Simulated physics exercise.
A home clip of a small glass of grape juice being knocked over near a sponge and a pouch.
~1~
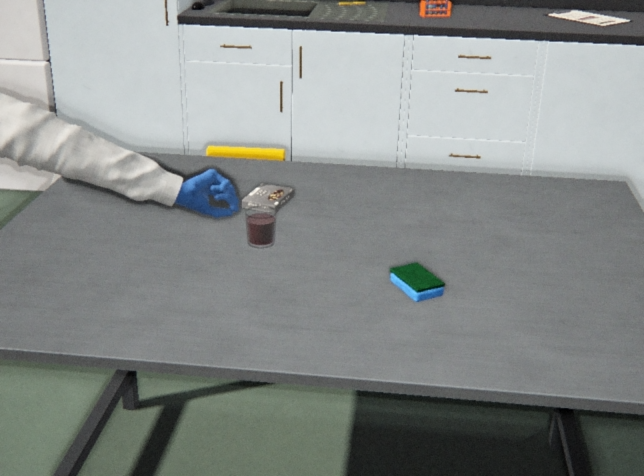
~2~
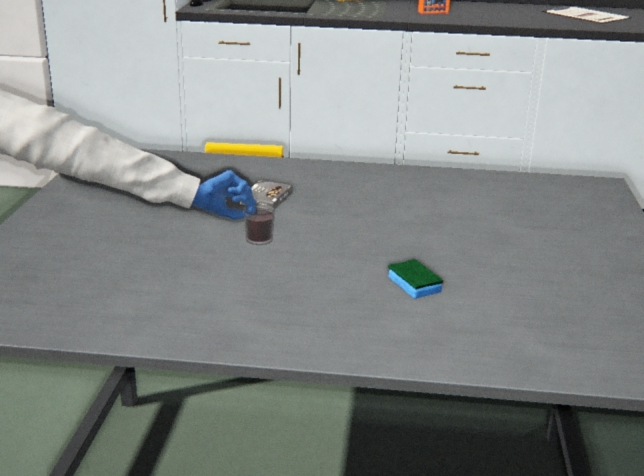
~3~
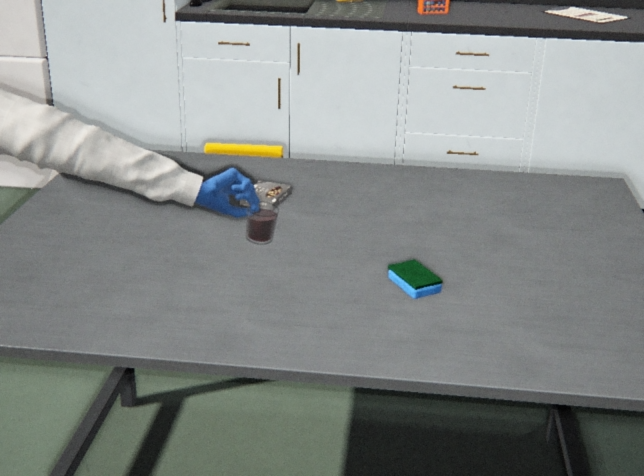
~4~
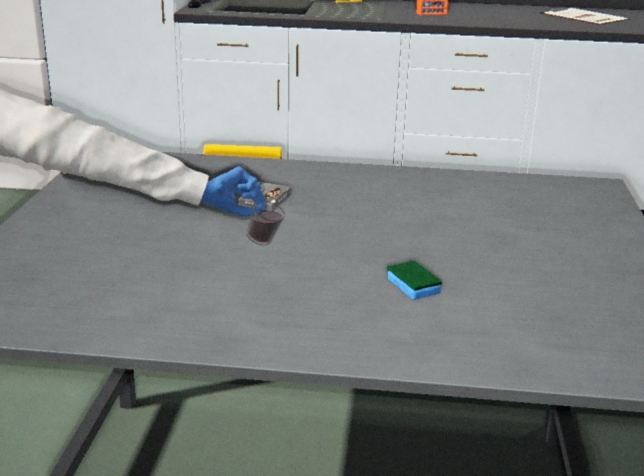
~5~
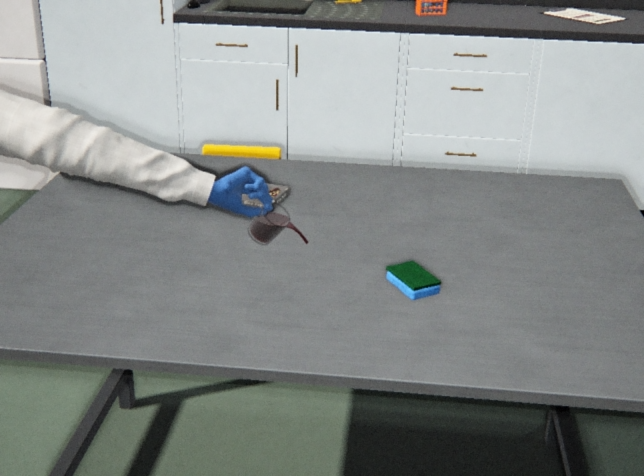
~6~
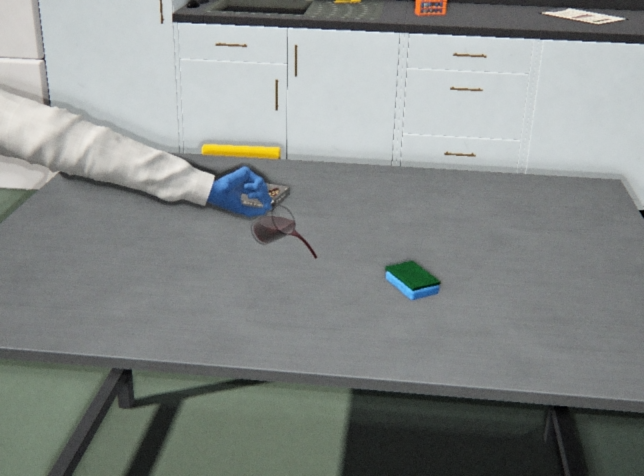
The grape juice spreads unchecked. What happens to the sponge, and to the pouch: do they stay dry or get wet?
The sponge gets wet. The pouch stays dry.
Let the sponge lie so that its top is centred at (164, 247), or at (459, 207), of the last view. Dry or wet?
It is missed at the first place and is missed at the second.
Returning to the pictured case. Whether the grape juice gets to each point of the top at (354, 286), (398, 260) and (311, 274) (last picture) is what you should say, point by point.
Checking each in turn gives in the spill, in the spill and in the spill.
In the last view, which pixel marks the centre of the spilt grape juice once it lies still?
Around (394, 284).
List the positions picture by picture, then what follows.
It stands upright; small glass (261, 226) about three quarters full; sponge (418, 275); pouch (268, 193), in the first picture.
Pushed off balance; small glass about three quarters full, surface at (259, 216), in the second picture.
Pushed off balance; small glass (262, 222) about three quarters full; pouch (266, 190), in the third picture.
Pushed off balance; small glass (265, 222) tipped 25°; sponge (415, 273), in the fourth picture.
Pushed off balance; small glass (269, 223) tipped 35°, in the fifth picture.
It is falling; small glass (273, 225) tipped 55°; sponge (413, 274); pouch (264, 192), in the sixth picture.
Shortly, the puddle covers about as much as a plate; the sponge is soaking at its edge; the pouch is still dry.
Then, the puddle covers about as much as a tray; the sponge is soaking at its edge; the pouch is still dry.
At the finish, the puddle covers about as much as a tray; the sponge is soaking at its edge; the pouch is still dry.
